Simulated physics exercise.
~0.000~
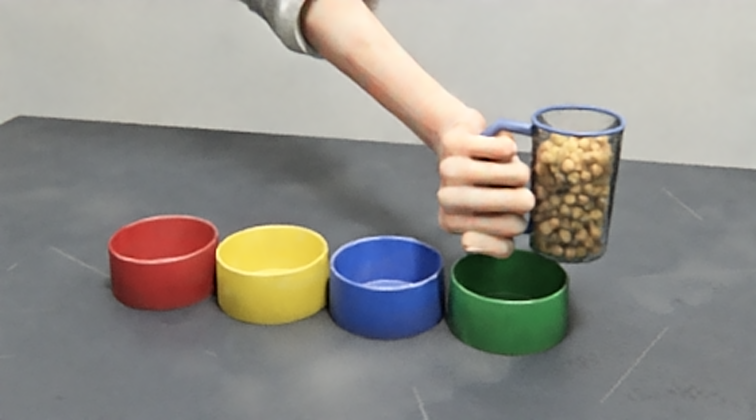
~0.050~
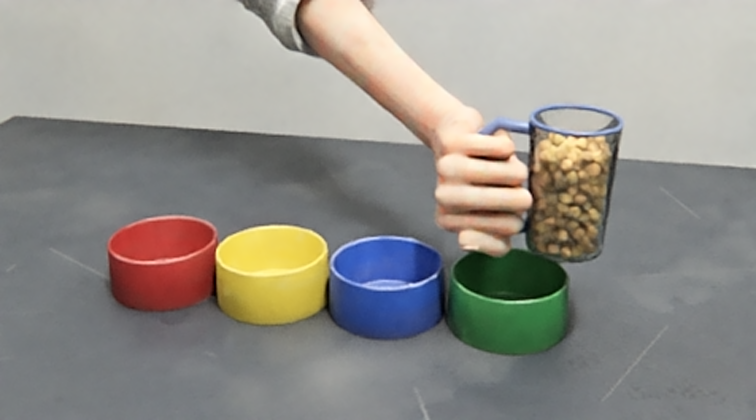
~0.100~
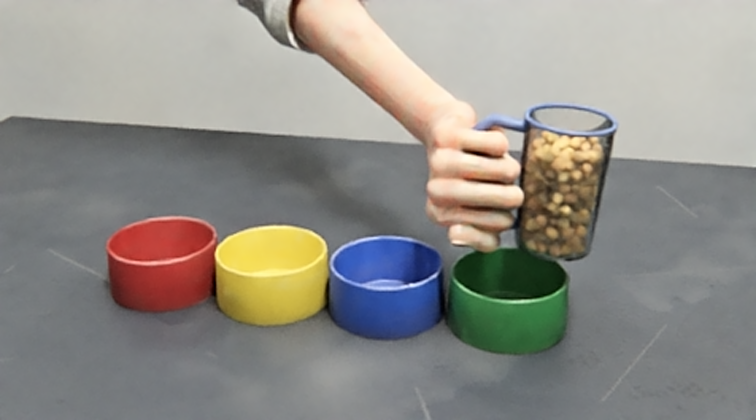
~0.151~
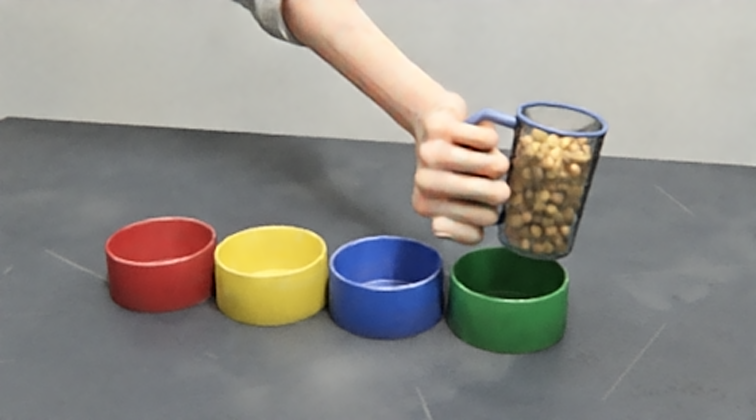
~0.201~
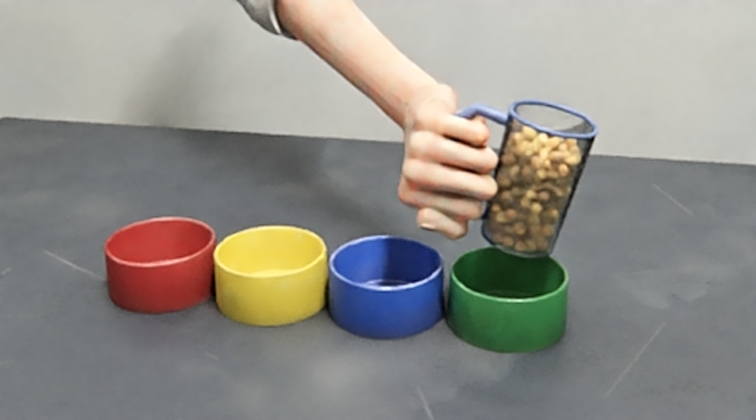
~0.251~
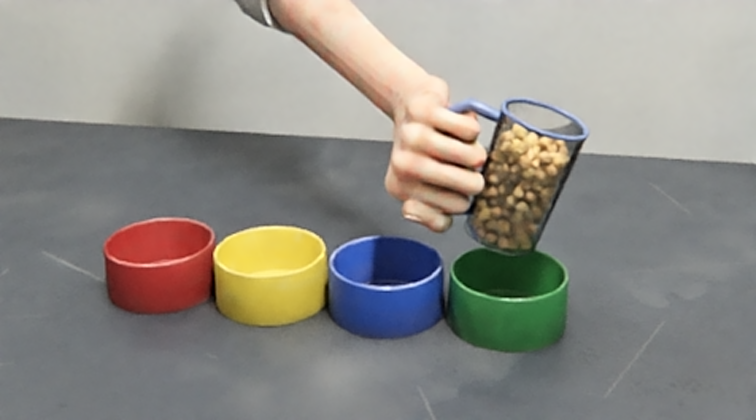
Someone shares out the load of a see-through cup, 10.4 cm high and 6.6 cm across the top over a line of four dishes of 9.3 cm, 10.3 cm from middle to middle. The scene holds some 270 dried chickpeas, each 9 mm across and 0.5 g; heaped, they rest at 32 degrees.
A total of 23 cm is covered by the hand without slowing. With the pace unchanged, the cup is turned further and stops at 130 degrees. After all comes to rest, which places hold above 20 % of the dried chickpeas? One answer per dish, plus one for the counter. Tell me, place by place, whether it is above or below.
Red: Below the mark; blue: Above the mark; green: Below the mark; yellow: Below the mark; counter: Below the mark.
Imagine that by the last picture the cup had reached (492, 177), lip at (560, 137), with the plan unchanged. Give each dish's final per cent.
The red dish keeps 0, the blue one 90, the green one 0 and the yellow one 0.
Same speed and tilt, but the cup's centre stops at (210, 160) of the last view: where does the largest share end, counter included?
Result: Biggest portion at yellow.
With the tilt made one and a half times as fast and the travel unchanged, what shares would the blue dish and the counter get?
In that case the blue dish gets 90 and the counter gets 10.
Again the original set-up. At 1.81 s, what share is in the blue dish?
So far, roughly 95 per cent.
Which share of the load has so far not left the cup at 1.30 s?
Some 100 per cent.
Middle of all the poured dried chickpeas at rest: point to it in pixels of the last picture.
(381, 283) or so.
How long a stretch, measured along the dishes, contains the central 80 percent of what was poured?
About 6 cm.
After 0.88 s, tilt 69 degrees; cup holds 100 %.
After 1.30 s, tilt 105 degrees; cup holds 100 %.
Then, at 1.81 s, tilt 130 degrees; cup holds 0 %, blue 95 %.
At rest (2.3 s), red 0 %, blue 95 %, green 0 %, yellow 0 %, counter 5 %.
